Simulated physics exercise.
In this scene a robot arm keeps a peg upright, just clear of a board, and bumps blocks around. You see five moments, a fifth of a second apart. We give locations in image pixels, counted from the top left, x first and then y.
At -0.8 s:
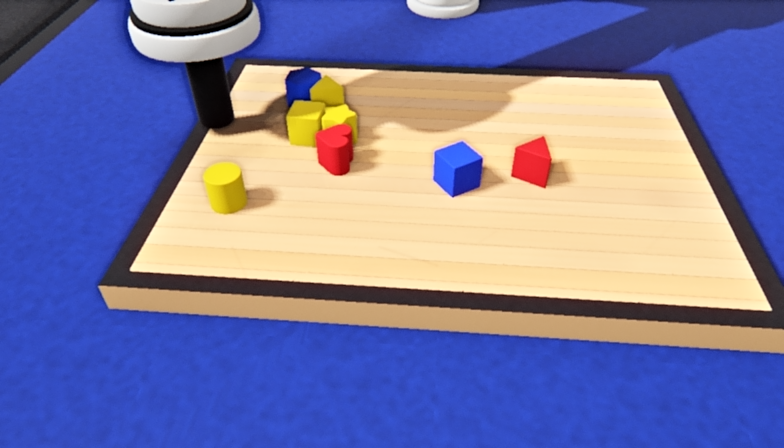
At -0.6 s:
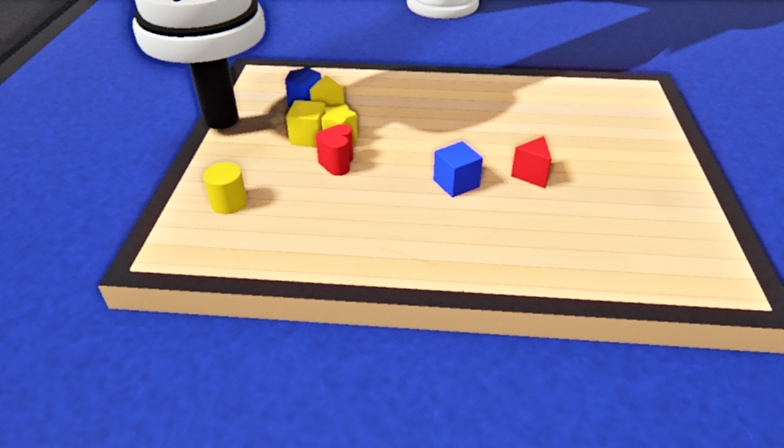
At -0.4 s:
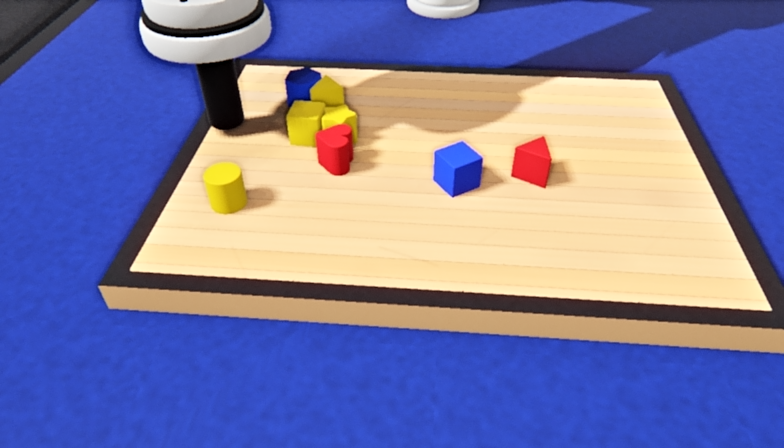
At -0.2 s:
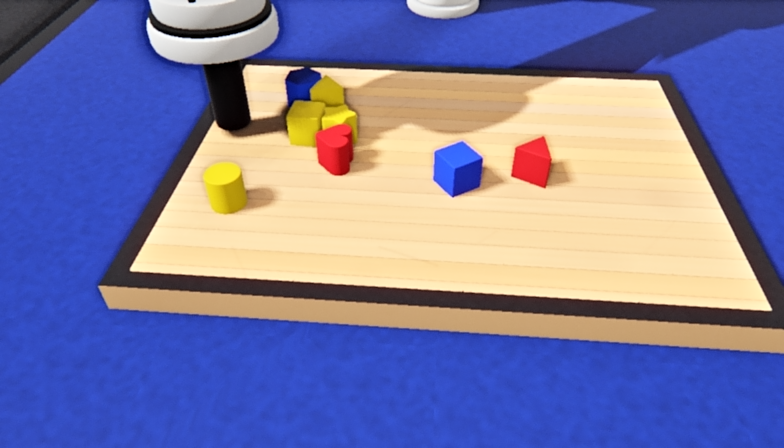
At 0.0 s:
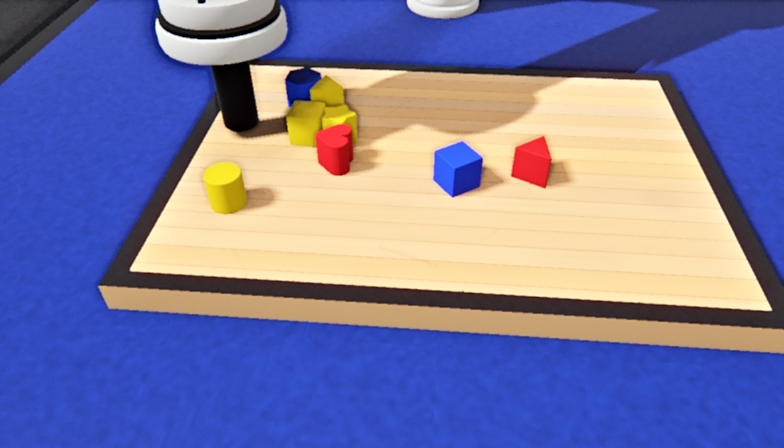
Black peg of a white robot arm sliding slightly right toward a still cluster of yellow, red and blue blocks.
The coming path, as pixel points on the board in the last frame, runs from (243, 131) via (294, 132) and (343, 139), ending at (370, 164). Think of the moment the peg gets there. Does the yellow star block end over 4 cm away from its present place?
In short: Yes.
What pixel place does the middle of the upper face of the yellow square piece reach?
The centre of its top face lies at (406, 136).
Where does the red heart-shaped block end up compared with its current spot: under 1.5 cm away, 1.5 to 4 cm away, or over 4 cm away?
The red heart-shaped block moves 1.5-4 cm.
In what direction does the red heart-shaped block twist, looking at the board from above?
Viewed from the top, it goes clockwise.
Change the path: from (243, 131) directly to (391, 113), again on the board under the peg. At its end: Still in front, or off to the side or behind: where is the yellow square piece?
At that point it is off to one side or behind.
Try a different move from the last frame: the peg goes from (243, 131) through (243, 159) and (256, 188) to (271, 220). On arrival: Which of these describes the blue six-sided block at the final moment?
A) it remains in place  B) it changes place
Choice A: It remains in place.
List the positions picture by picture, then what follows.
The first picture shows lower end of the peg (218, 121), tops of blocks, yellow square piece (306, 109), yellow three-sided block (326, 83), red heart-shaped block (335, 134), yellow star block (338, 113).
The second picture shows peg (222, 122), blocks as before.
The third picture shows peg (228, 122), blocks as before.
The fourth picture shows peg (234, 123), blocks as before.
The fifth picture shows peg (242, 124), yellow square piece (306, 109), yellow three-sided block (326, 83), red heart-shaped block (335, 134), yellow star block (338, 113).
What follows on the original path. One third of the way, peg (295, 125); yellow square piece (323, 110); yellow star block (353, 115).
Two thirds of the way, peg (343, 132); yellow square piece (372, 119), turned 20° clockwise; yellow star block (399, 128), turned 25° clockwise.
At the end, peg (370, 157); yellow square piece (406, 136), turned 10° anticlockwise; yellow three-sided block not moved; red heart-shaped block (337, 146), turned 75° clockwise; yellow star block (440, 136).
